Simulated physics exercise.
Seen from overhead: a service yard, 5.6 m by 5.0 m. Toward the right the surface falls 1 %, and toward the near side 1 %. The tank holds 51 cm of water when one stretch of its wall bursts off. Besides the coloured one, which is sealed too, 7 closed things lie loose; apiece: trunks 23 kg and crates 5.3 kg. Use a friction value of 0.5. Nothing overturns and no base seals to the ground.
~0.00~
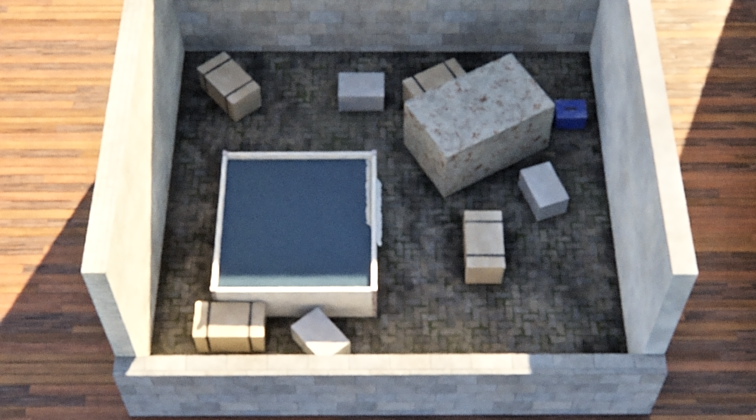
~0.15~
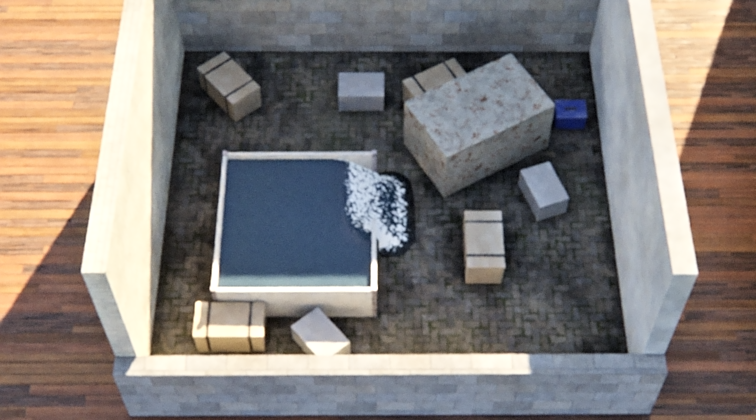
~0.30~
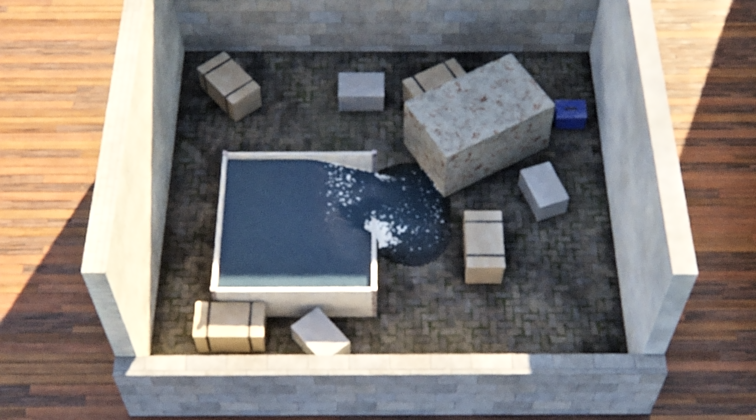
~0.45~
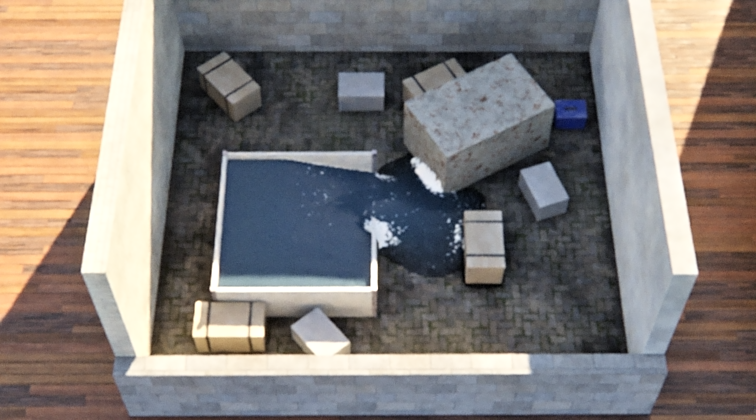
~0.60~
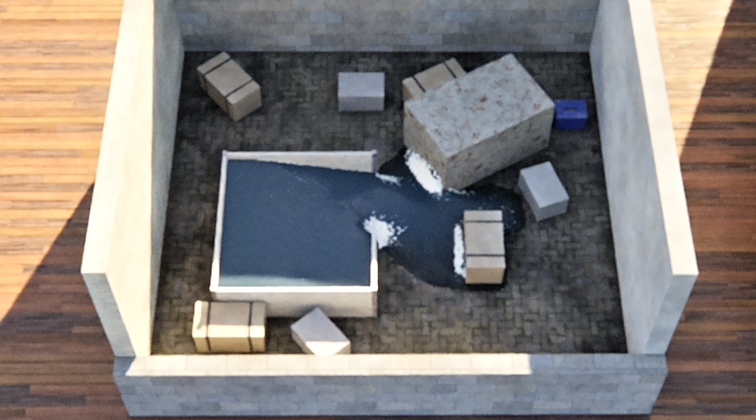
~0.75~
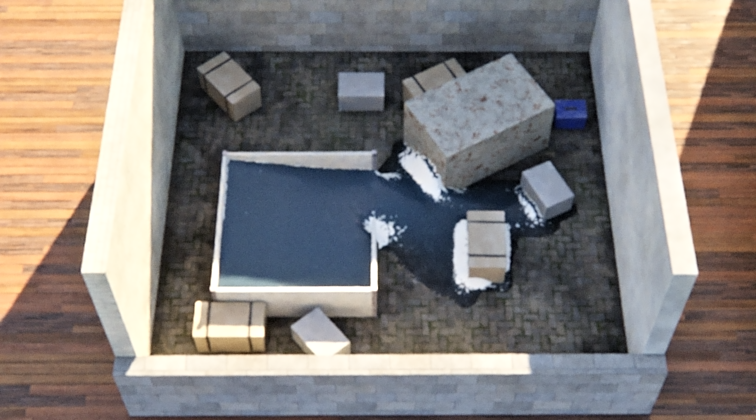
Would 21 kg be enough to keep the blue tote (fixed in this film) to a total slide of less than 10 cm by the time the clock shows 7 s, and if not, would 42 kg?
Watching this, I'd bet even the lighter version stays within bounds.
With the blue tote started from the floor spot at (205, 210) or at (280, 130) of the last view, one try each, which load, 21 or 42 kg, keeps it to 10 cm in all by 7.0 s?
Taking the two tries in order, even the light one works and even the light one works.
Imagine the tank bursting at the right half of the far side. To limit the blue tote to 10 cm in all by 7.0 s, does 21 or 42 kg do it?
Then only the heavier mass suffices.
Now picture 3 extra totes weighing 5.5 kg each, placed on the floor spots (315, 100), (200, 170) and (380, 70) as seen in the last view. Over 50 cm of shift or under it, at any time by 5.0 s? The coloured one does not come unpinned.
Going through them in turn, the answers are too far, not too far and not too far.
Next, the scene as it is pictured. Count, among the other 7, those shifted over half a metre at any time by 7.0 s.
It works out to 5.
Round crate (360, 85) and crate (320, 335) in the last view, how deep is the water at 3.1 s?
Close to 4 and 0 centimetres.
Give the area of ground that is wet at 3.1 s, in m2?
Flooded: Near 19 m2.
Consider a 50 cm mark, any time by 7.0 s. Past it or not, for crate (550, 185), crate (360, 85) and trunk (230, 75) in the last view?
Shift vs threshold, in turn: Goes outside / goes outside / stays inside.
After 1.4 s the blue tote would be 0 cm from its start with 21 kg and 0 cm from its start with 42 kg; 0 cm of water round it then.
After 3.1 s the blue tote would be 0 cm from its start with 21 kg and 0 cm from its start with 42 kg; 6 cm of water round it then.
After 4.9 s the blue tote would be 0 cm from its start with 21 kg and 0 cm from its start with 42 kg; 6 cm of water round it then.
After 7.0 s the blue tote would be 0 cm from its start with 21 kg and 0 cm from its start with 42 kg; 7 cm of water round it then.
